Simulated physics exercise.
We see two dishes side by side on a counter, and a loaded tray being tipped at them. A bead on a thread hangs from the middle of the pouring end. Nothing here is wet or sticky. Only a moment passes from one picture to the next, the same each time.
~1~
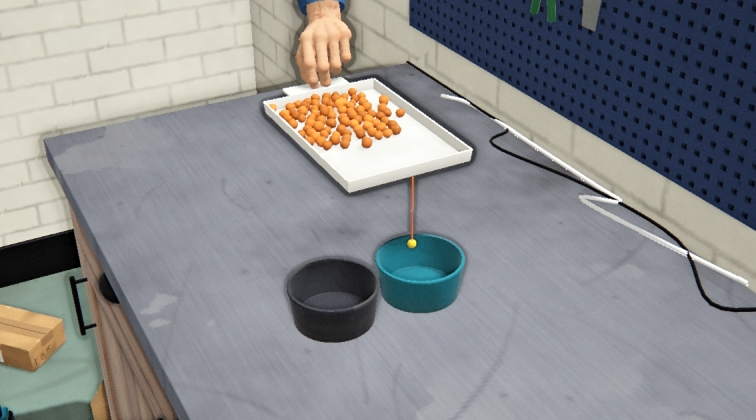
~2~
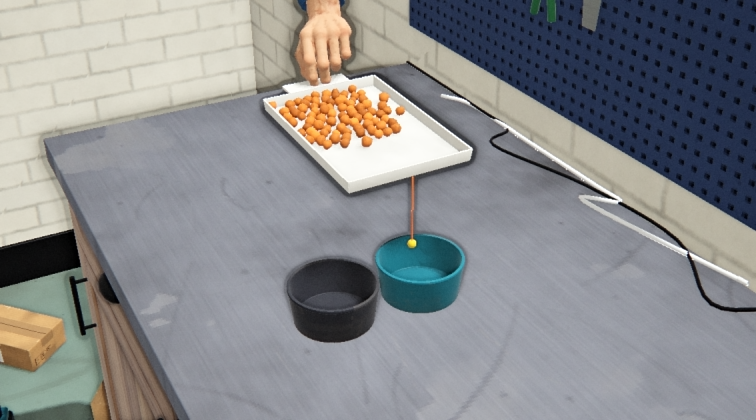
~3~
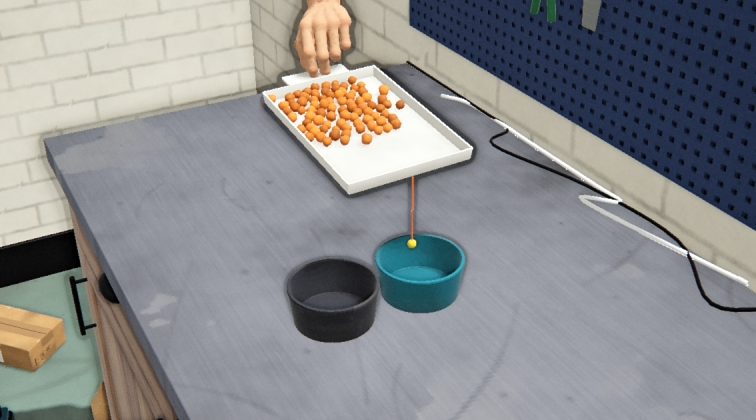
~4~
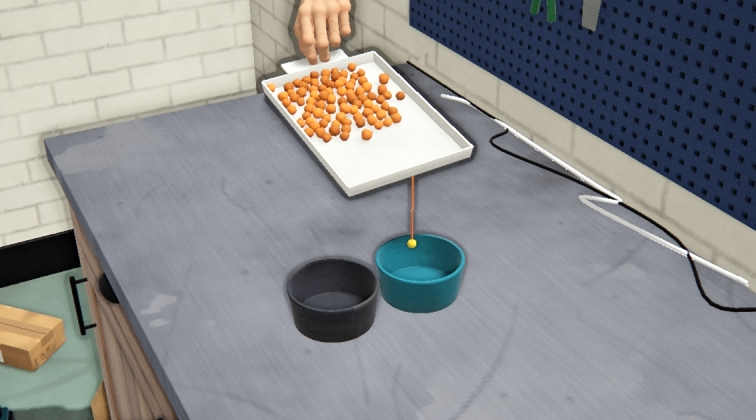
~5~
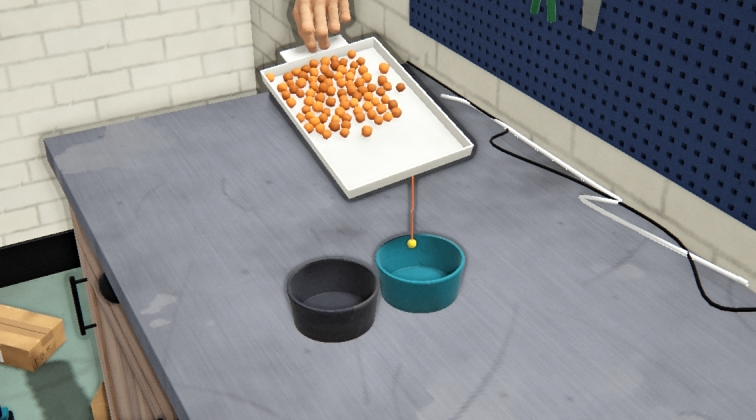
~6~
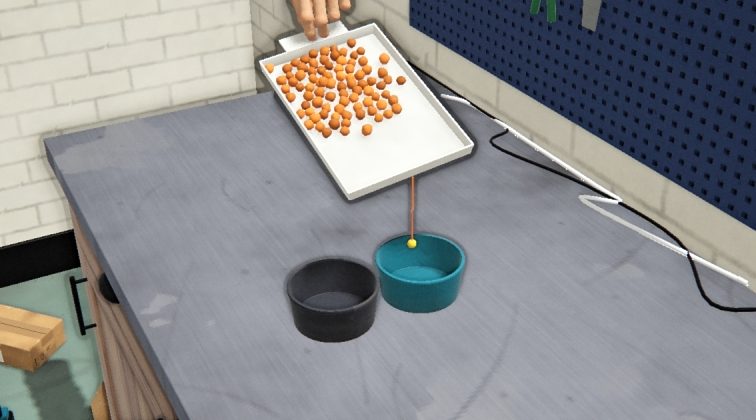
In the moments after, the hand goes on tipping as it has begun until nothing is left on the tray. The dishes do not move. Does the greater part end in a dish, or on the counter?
The two hold over half of the load.
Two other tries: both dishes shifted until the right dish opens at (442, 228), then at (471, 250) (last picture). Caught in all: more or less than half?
One: Less than half. Two: Most of it.
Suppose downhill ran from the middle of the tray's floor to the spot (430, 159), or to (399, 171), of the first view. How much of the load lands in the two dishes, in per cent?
In turn 20 and 20 in a hundred.
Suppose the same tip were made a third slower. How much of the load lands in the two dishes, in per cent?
It comes to 70 per cent or so.
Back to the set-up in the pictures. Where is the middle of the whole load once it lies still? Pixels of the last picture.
At about (351, 310).
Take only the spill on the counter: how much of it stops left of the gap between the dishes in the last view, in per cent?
Near 20 %.
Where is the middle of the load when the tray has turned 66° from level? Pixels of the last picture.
At about (371, 157).
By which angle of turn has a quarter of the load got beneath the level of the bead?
Near 105 degrees.
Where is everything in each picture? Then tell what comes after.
Corners of the pouring end (349, 180) and (470, 149), level; middle of the load (342, 118), coated peanuts; left dish (354, 321); right dish (442, 293); bead on its thread (412, 244), in the first picture.
Corners of the pouring end (349, 181) and (470, 149), level; middle of the load (342, 116), in the second picture.
Corners of the pouring end (349, 183) and (470, 148), tipped barely, lowest at the left corner; middle of the load (342, 110), in the third picture.
Corners of the pouring end (349, 186) and (471, 146), tipped a little, lowest at the left corner; middle of the load (342, 102), in the fourth picture.
Corners of the pouring end (349, 188) and (471, 145), tipped a little, lowest at the left corner; middle of the load (342, 93), in the fifth picture.
Corners of the pouring end (349, 191) and (471, 144), tipped clearly, lowest at the left corner; middle of the load (341, 87), about a tenth on the move; left dish (354, 321); right dish (442, 293), in the sixth picture.
Just after the last frame, tray tipped steeply; the larger part on the tray; just a few in the left dish; just a few in the right dish; about a tenth in the air.
A moment on, tray tipped past a quarter turn; roughly half on the tray; about a tenth in the left dish; about a tenth in the right dish; about a tenth outside both; roughly a quarter in the air.
Further on, tray tipped past a quarter turn; roughly half in the left dish; roughly a quarter in the right dish; roughly a quarter outside both.
When it is over, tray tipped past a quarter turn; roughly half in the left dish; roughly a quarter in the right dish; roughly a quarter outside both.
